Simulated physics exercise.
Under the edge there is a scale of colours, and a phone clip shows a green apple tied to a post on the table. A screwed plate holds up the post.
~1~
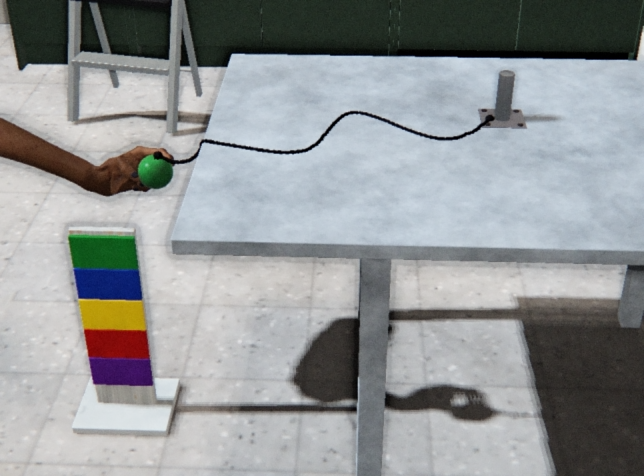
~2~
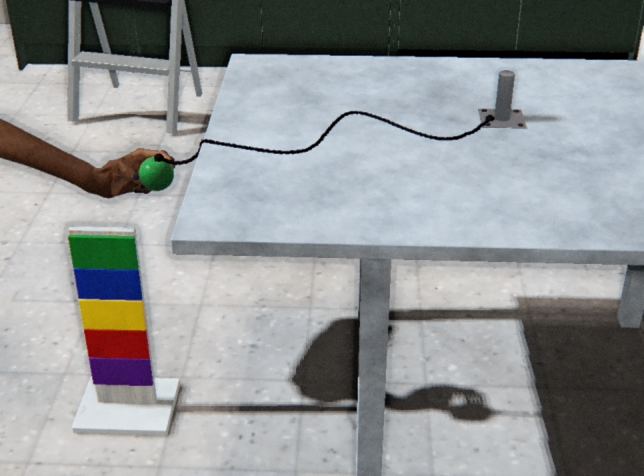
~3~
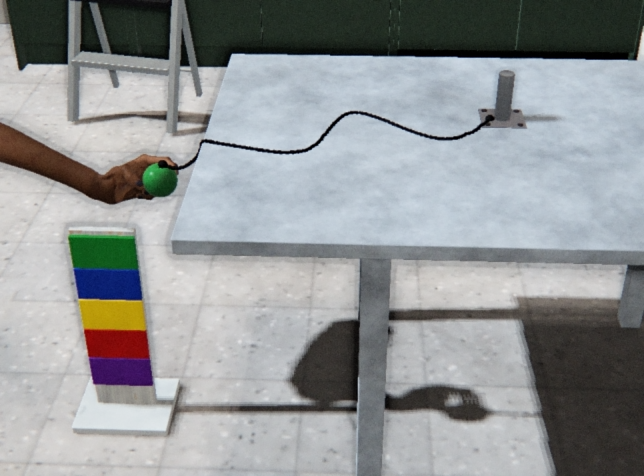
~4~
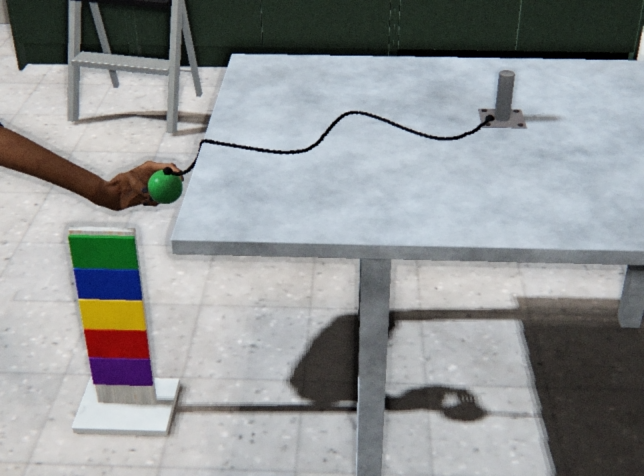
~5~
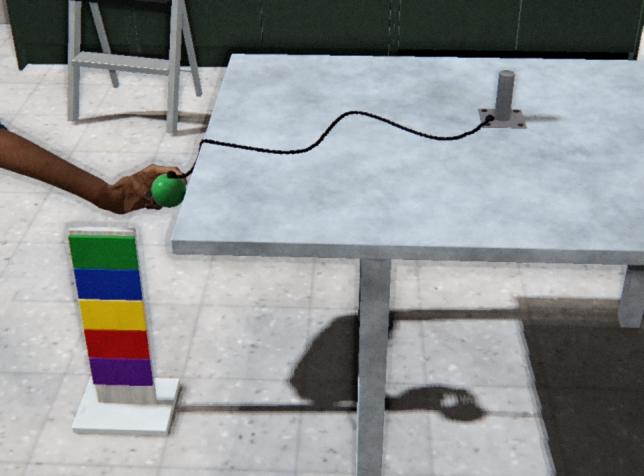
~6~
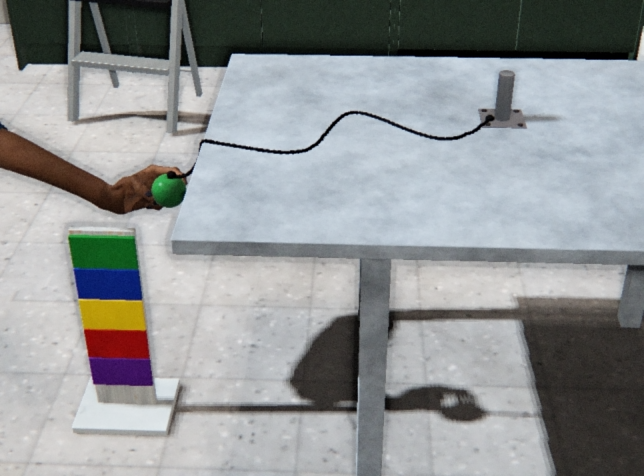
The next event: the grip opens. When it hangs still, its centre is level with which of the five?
With blue.
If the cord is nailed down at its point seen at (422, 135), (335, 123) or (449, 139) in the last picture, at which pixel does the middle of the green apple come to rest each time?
In that order: (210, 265), (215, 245) and (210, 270).
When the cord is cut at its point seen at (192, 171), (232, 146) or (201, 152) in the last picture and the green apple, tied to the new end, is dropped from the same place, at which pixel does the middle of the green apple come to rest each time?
Going through them in turn gives (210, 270), (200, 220) and finally (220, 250).
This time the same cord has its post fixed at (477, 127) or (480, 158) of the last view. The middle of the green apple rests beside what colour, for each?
Going case by case, it's yellow and then yellow.
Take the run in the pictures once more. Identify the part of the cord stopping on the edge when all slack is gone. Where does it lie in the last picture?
Around (297, 152).
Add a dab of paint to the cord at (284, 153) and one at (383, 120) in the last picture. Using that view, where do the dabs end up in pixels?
First one: (206, 150); second one: (346, 125).
Early on, apple near (209, 275); level with blue.
Midway, apple near (213, 279); level with blue.
Finally, apple near (209, 283); level with blue. Its middle rests at the blue band.
